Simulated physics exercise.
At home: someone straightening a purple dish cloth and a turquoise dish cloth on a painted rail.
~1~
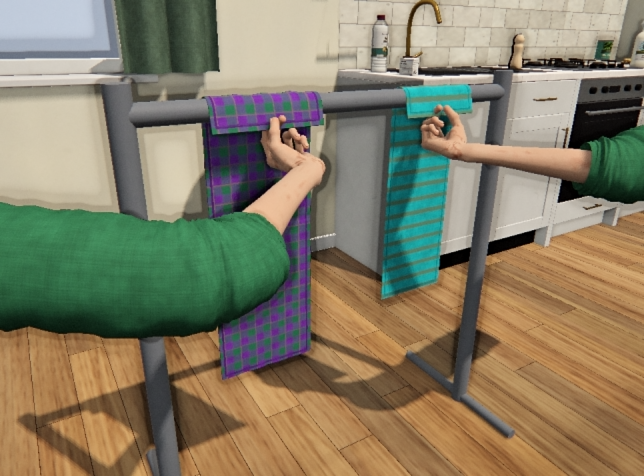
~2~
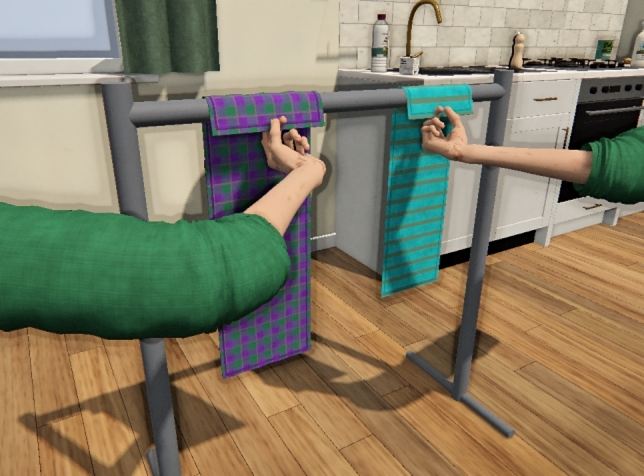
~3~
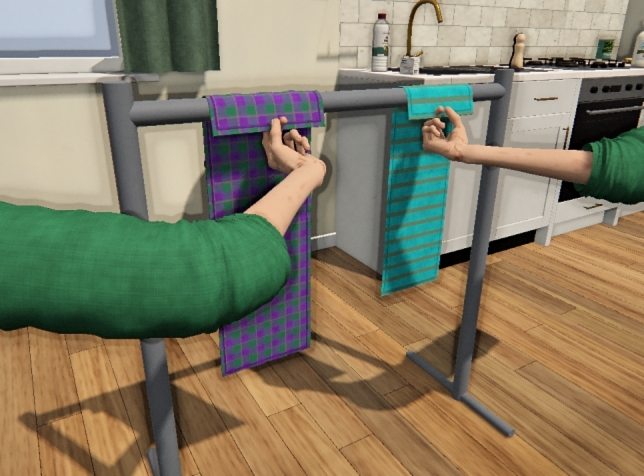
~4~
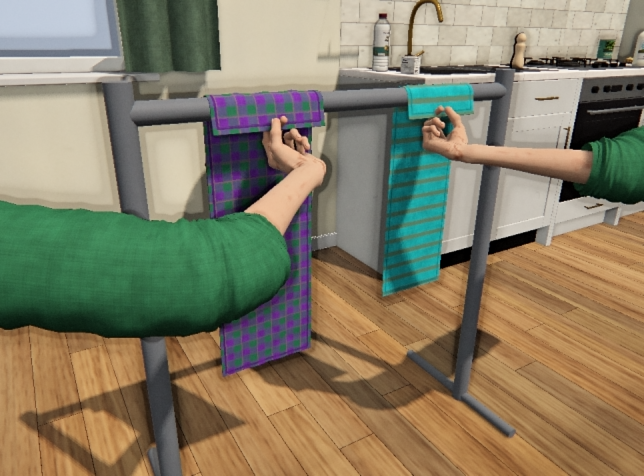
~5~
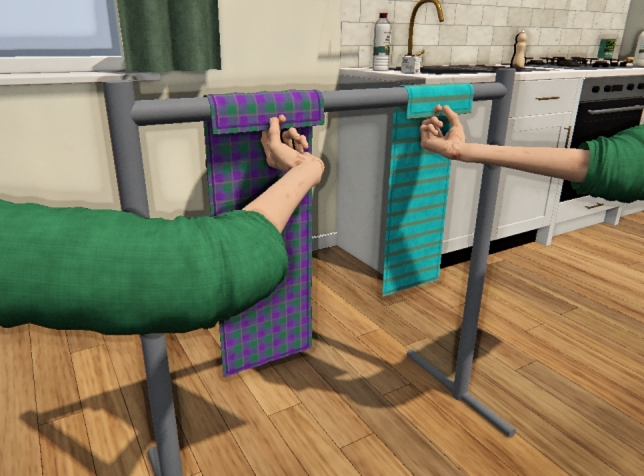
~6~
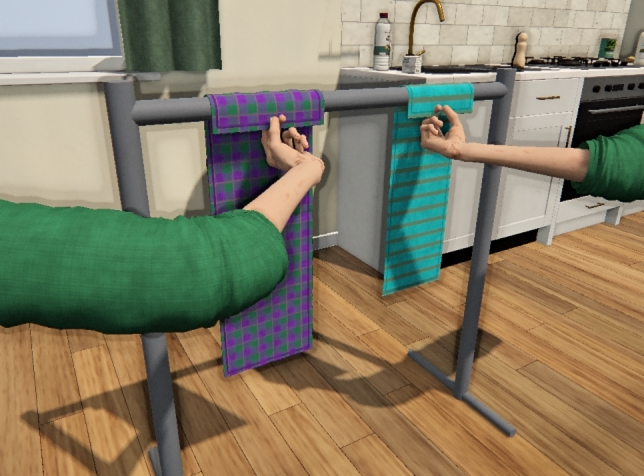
In a kitchen with a wooden floor, pale cabinets and a stove at the back right, the view looks slightly down on a grey rail. A purple and green checked cloth hangs on the left and a striped turquoise one on the right, each with a green-sleeved arm reaching to it. The hands stay raised at the cloths, which barely shift, and the camera holds still.
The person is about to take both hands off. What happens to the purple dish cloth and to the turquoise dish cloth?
The purple dish cloth is pulled off by its long side, the turquoise dish cloth slides off.
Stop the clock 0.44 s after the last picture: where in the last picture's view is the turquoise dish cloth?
Around (409, 299).
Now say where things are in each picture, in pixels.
Purple dish cloth front hem (298, 120), back hem (290, 353); turquoise dish cloth front hem (424, 111), back hem (396, 290), in the first picture.
Purple dish cloth front hem (298, 121); turquoise dish cloth front hem (425, 112), in the second picture.
Purple dish cloth front hem (299, 121); turquoise dish cloth front hem (426, 113), in the third picture.
Purple dish cloth front hem (299, 121); turquoise dish cloth front hem (426, 112), in the fourth picture.
Purple dish cloth front hem (298, 120); turquoise dish cloth front hem (425, 111), in the fifth picture.
Purple dish cloth front hem (298, 119), back hem (292, 350), front far shorter than the back; turquoise dish cloth front hem (425, 111), back hem (398, 287), front far shorter than the back, in the sixth picture.
Then, 0.44 s later than the last view, purple dish cloth clear of the rail and dropping near (271, 404); turquoise dish cloth clear of the rail and dropping near (409, 299).
Then, 0.68 s later than the last view, purple dish cloth in a heap on the floor; turquoise dish cloth in a heap on the floor near (401, 413).
Finally, purple dish cloth in a heap on the floor; turquoise dish cloth in a heap on the floor near (401, 414). The purple dish cloth slides off and the turquoise dish cloth slips to the floor.
